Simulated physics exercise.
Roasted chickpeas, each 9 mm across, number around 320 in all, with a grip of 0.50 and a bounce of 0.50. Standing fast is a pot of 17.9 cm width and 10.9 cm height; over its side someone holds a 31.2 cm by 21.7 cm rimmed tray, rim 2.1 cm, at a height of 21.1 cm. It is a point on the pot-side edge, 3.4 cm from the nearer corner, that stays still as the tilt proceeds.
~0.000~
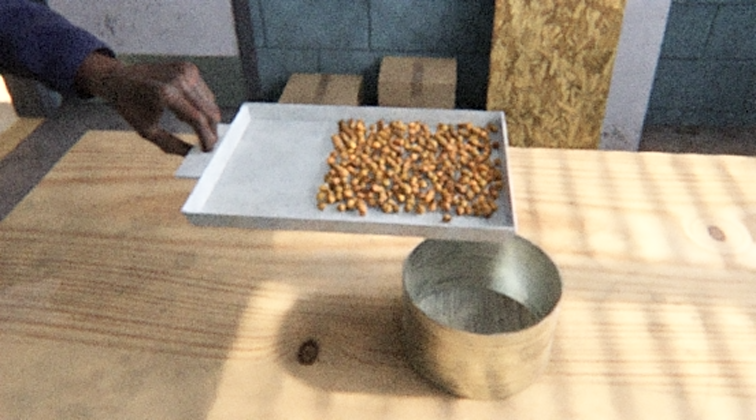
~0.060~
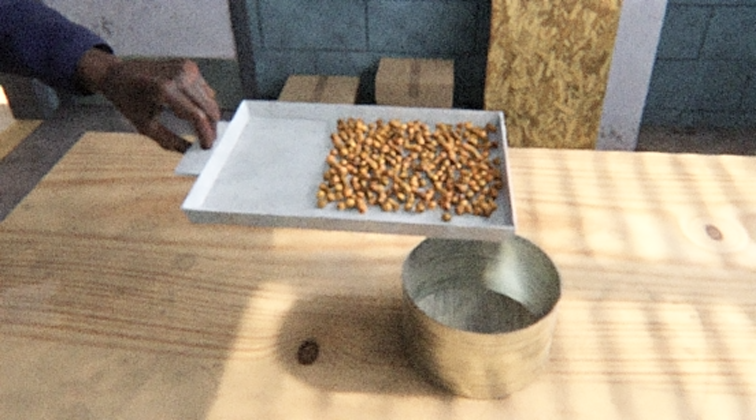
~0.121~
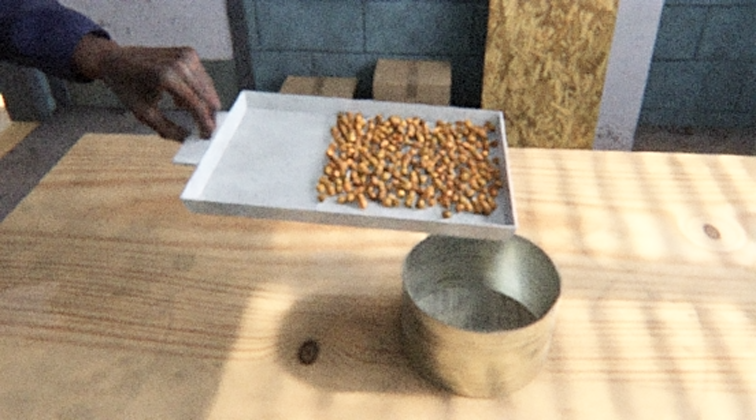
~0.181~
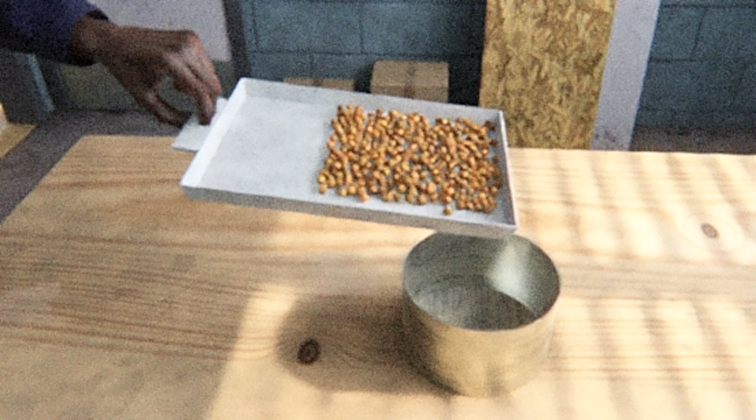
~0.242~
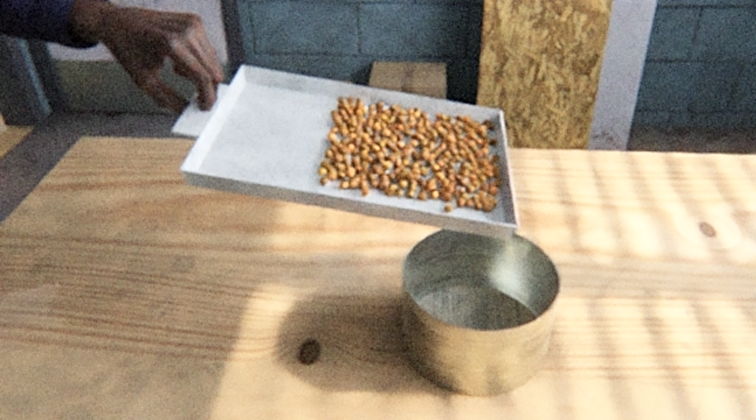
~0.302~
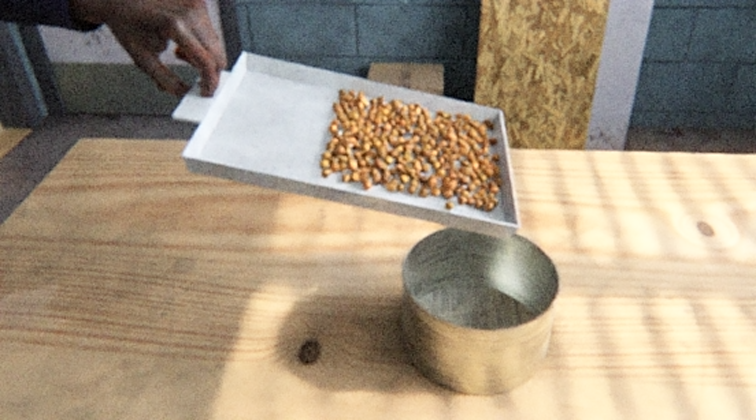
On a wooden table, a metal pot stood still while a hand above it raised the left end of a pale tray, tilting it gradually down to the right, the small brown pieces barely shifting.
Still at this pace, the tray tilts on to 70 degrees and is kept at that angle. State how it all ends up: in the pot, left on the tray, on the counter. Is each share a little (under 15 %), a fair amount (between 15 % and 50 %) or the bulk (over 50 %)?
Pot: A little; tray: The bulk; counter: A little.
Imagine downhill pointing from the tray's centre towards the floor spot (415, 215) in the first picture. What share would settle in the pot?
Some 0 per cent.
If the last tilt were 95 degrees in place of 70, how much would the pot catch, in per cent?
It would be near 30 per cent.
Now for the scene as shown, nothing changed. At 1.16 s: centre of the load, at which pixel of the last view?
Somewhere about (481, 124) in the last view.
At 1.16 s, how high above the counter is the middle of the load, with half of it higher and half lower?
Roughly 28 centimetres, more or less.
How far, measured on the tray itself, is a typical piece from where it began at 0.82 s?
Displacement on the tray: About 3 cm.
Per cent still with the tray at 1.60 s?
Load share: Around 100%.
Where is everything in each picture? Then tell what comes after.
In the first picture, tray tilt 0 degrees, front corners at (188, 208) and (511, 225); middle of the pieces at (407, 162); pot at (482, 275).
In the second picture, tray tilt 1 degrees, front corners at (188, 205) and (510, 224); middle of the pieces at (406, 161).
In the third picture, tray tilt 3 degrees, front corners at (187, 195) and (511, 224), lowest corner right front; middle of the pieces at (406, 157).
In the fourth picture, tray tilt 6 degrees, front corners at (187, 181) and (512, 223), lowest corner right front; middle of the pieces at (407, 153).
In the fifth picture, tray tilt 10 degrees, front corners at (188, 167) and (513, 223), lowest corner right front; middle of the pieces at (407, 148).
In the sixth picture, tray tilt 13 degrees, front corners at (190, 153) and (514, 222), lowest corner right front; middle of the pieces at (409, 143); pot at (481, 272). Its pace works out near 55 degrees a second.
After 0.82 s, tilt 40 degrees; the tray holds 100 %, the pot 0 %.
Then, at 1.16 s, tilt 58 degrees; the tray holds 100 %, the pot 0 %.
After 1.60 s, tilt 70 degrees; the tray holds 100 %, the pot 0 %.
In the end, at 1.9 s, pot 0 %, tray 100 %, counter 0 %.
